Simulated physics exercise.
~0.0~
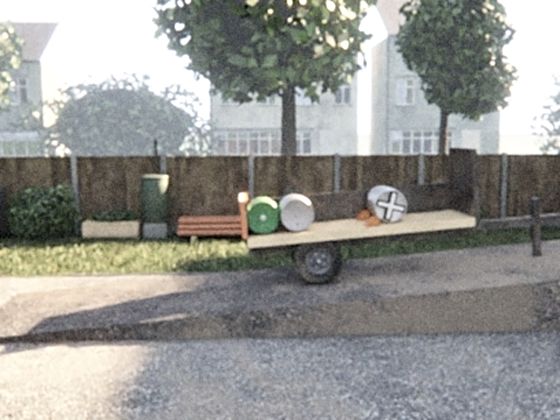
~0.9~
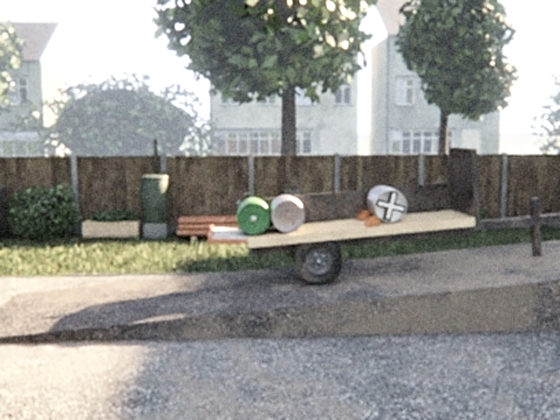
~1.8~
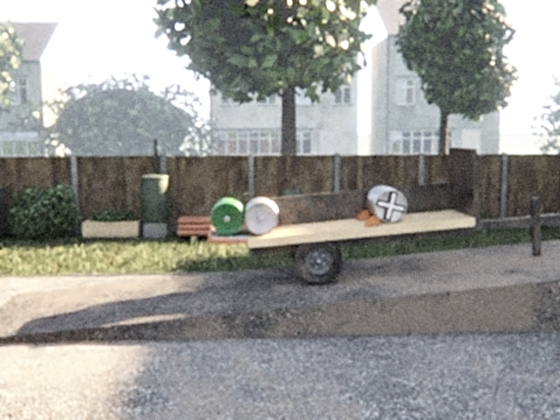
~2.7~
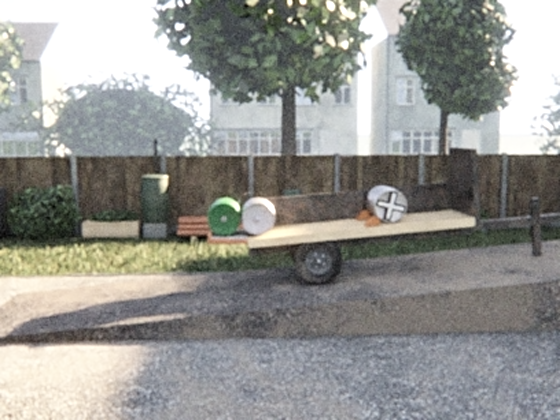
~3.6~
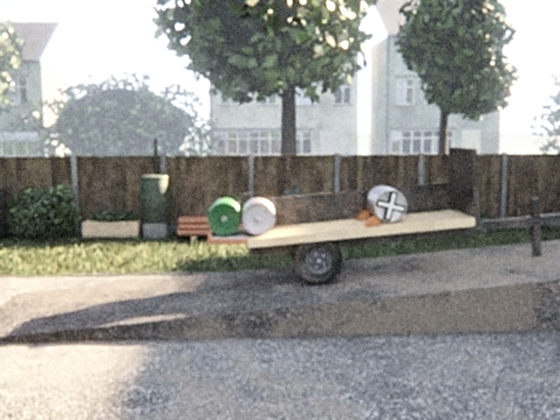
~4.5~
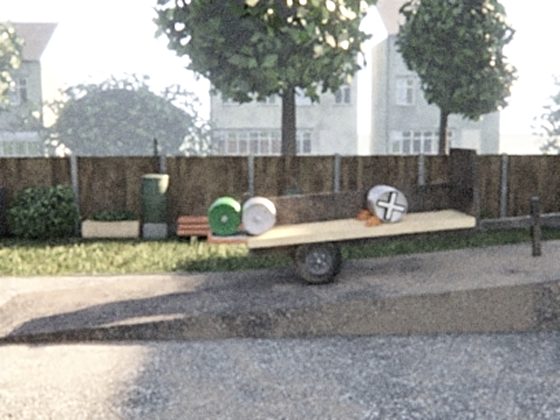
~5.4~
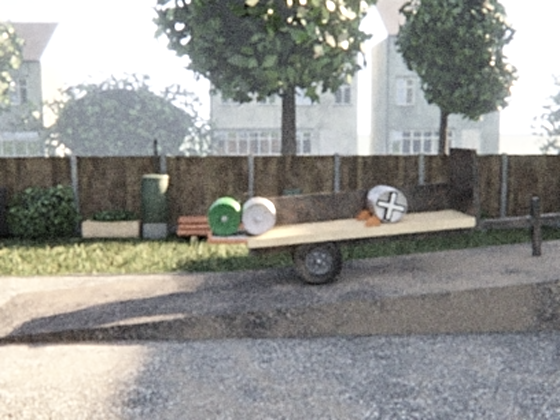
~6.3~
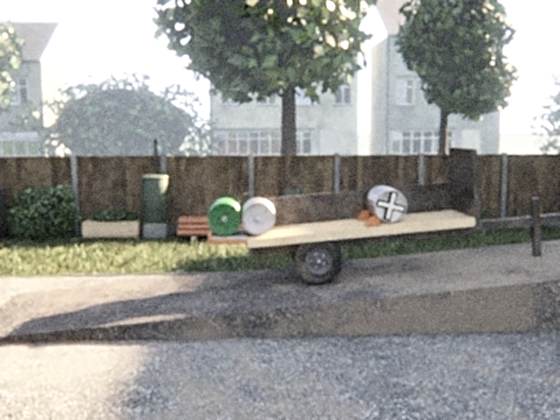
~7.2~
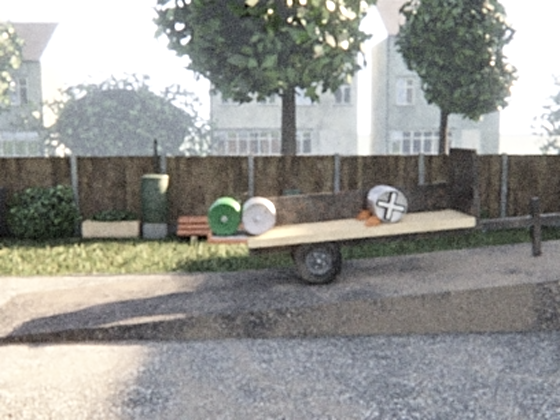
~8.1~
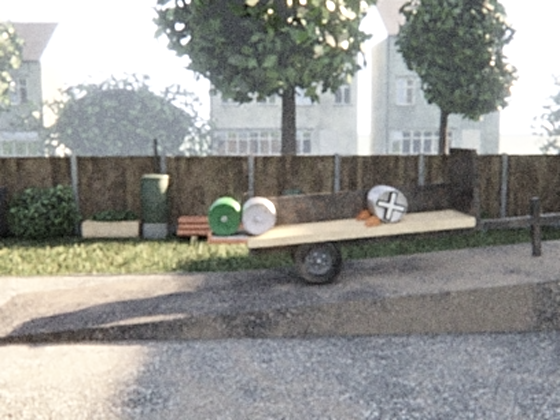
The clip opens on a flatbed trailer parked on a roadside slope before a wooden fence, with a green keg and a plain pale one against its raised tailgate at the left. Farther up the bed, a keg marked with a cross rests beside an orange chock. The tailgate drops open to the left, and the green keg rolls out onto it, with the pale keg following behind. The green keg turns a little farther, then stops near the gate's outer edge. It stays there with the pale keg beside it, while the crossed keg remains by the chock.
